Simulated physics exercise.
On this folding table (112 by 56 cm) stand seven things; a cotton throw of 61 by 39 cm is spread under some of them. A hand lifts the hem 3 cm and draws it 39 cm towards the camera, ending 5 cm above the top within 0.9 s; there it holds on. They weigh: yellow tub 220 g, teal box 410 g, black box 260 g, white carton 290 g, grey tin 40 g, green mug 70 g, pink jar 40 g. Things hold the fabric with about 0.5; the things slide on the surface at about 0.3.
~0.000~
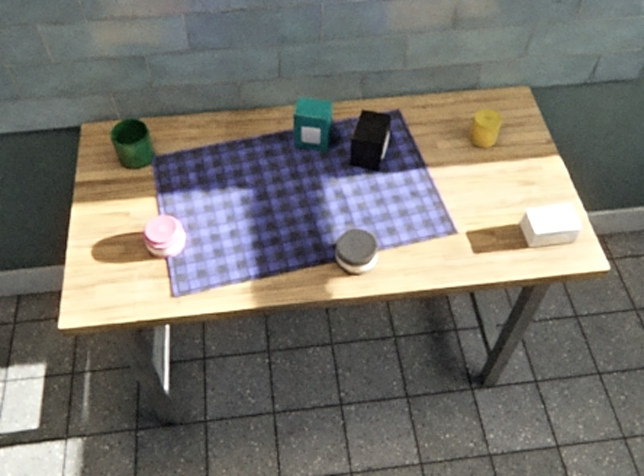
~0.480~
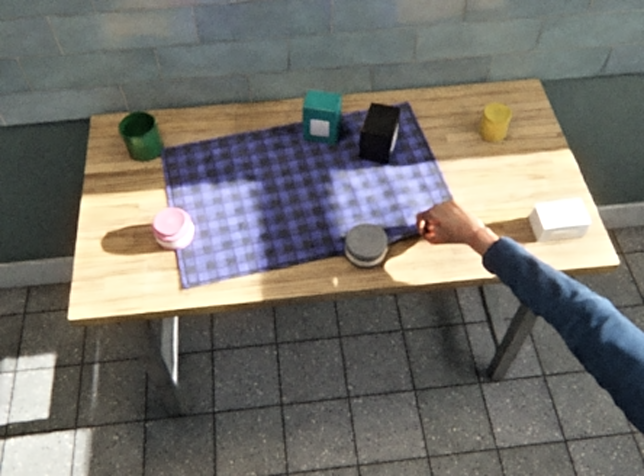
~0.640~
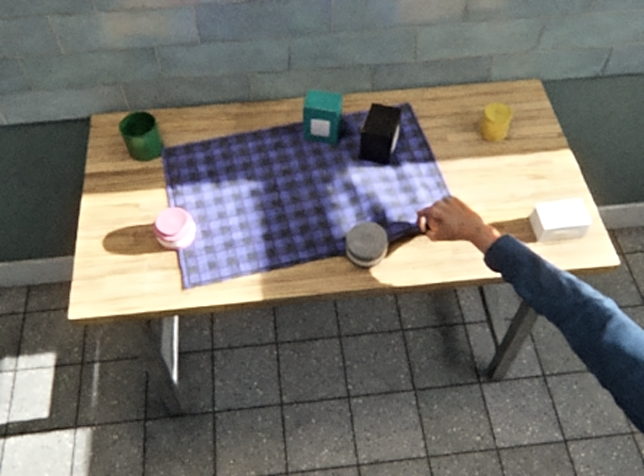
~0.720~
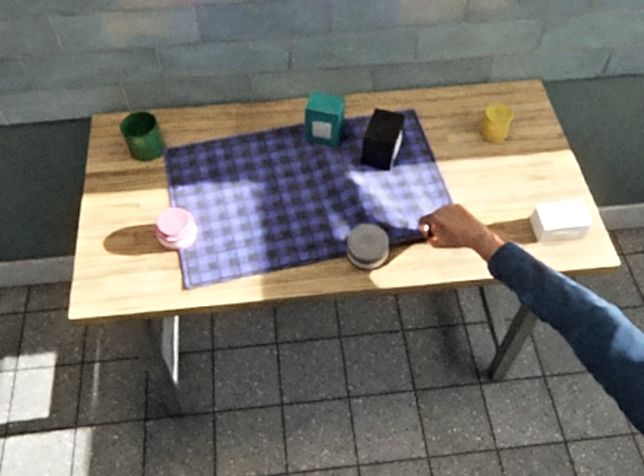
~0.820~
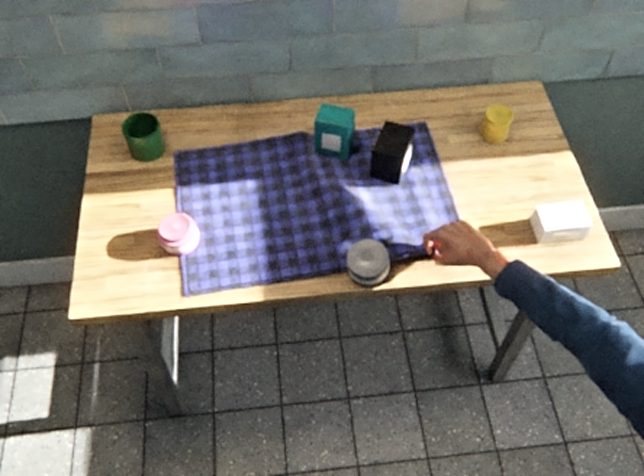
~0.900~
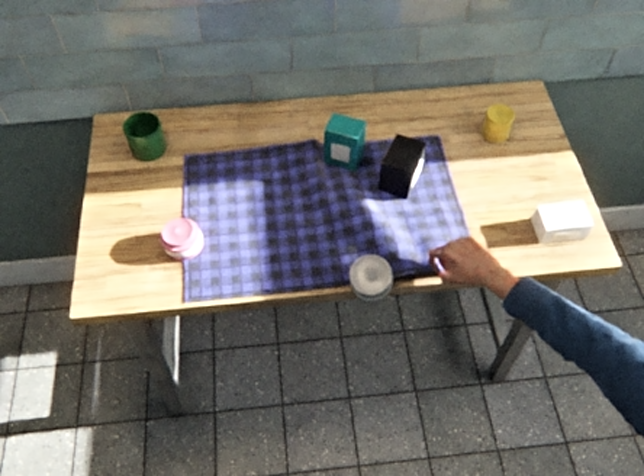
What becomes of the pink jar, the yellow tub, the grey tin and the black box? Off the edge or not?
Result: Pink jar goes over the edge, yellow tub keeps to the top, grey tin falls off, black box drops off.
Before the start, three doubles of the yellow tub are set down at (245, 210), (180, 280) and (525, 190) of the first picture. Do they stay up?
In turn: Goes over, goes over, stays on.
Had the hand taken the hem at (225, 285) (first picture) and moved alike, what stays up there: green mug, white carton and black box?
Then: Green mug stays up, white carton stays up, black box remains.
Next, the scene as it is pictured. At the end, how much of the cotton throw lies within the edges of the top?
About 0 per cent.
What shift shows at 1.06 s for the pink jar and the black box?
Pink jar 8 cm, black box 20 cm.
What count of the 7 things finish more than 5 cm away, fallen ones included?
That makes 4.
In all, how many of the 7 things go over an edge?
4 of them.
By 1.1 s, 80 % of the cotton throw is still over the top; black box 21 cm off its start, grey tin on its side, 19 cm off its start, pink jar 9 cm off its start.
By 1.2 s, 60 % of the cotton throw is still over the top; grey tin over the edge, black box 30 cm off its start, pink jar 13 cm off its start.
By 1.4 s, 45 % of the cotton throw is still over the top; grey tin over the edge, black box 39 cm off its start at (456, 260), pink jar 19 cm off its start at (215, 285).
By 1.5 s, 30 % of the cotton throw is still over the top; black box 47 cm off its start, grey tin over the edge, pink jar on its side, 25 cm off its start.
By 3.1 s, 0 % of the cotton throw is still over the top; black box over the edge, grey tin over the edge, pink jar over the edge, yellow tub 0 cm off its start at (501, 114).
